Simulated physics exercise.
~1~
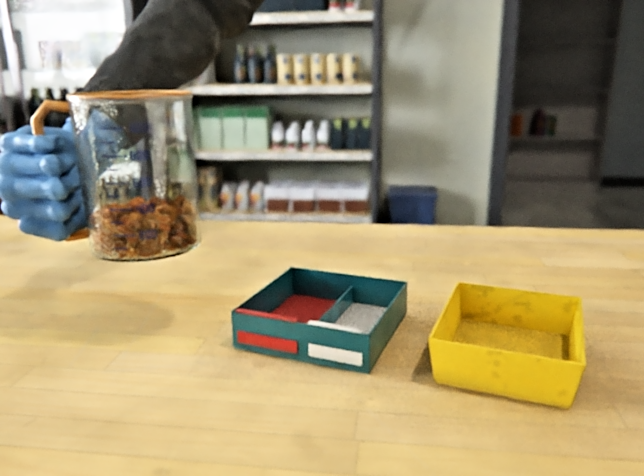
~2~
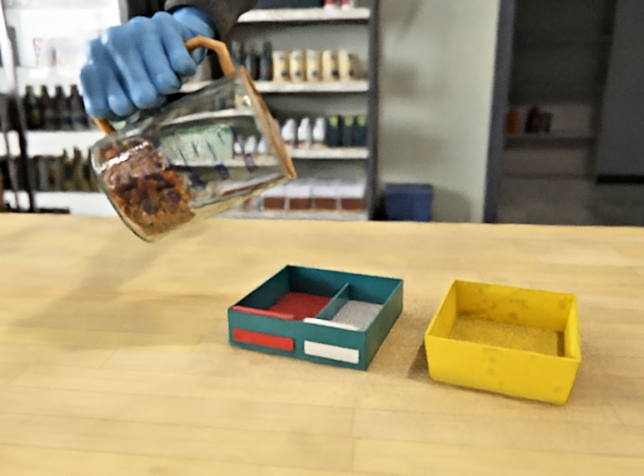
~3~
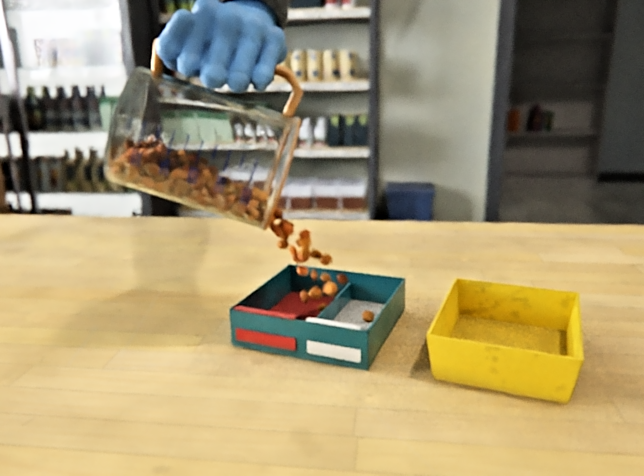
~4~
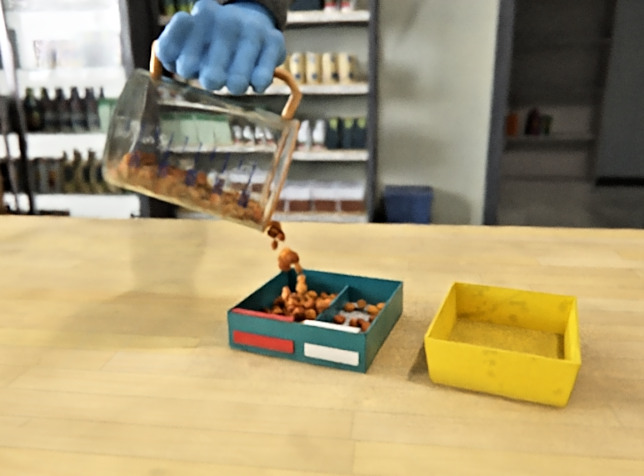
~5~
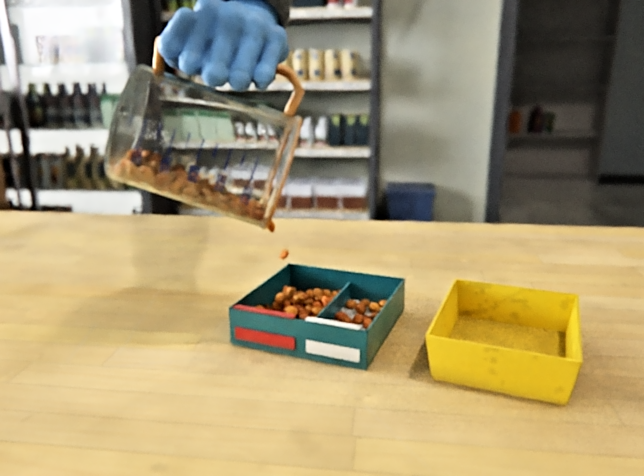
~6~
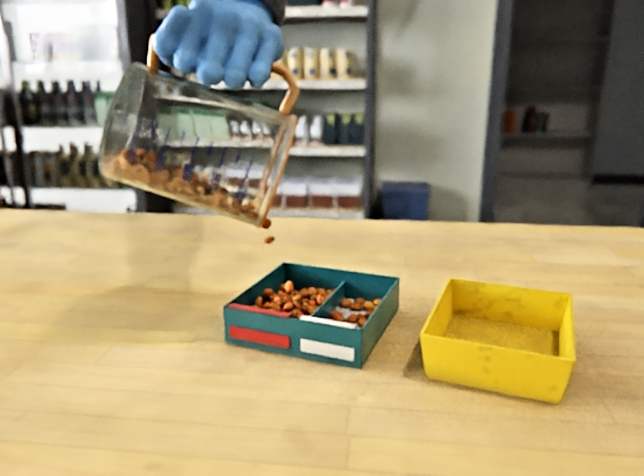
A blue-gloved hand holds a clear jug of brown kibble by its tan handle above a pale wooden table, seen from the front by a slightly swaying camera, with stocked shelves behind. Below sit a teal tin, divided into a red section on the left and a white one on the right, and an empty yellow tin further right. The hand lifts the jug rightward and tips it over the teal tin. Kibble tumbles out, gathering mostly in the red section, with some in the white. The stream thins to single bits, leaving kibble in the tilted jug and the yellow tin empty.
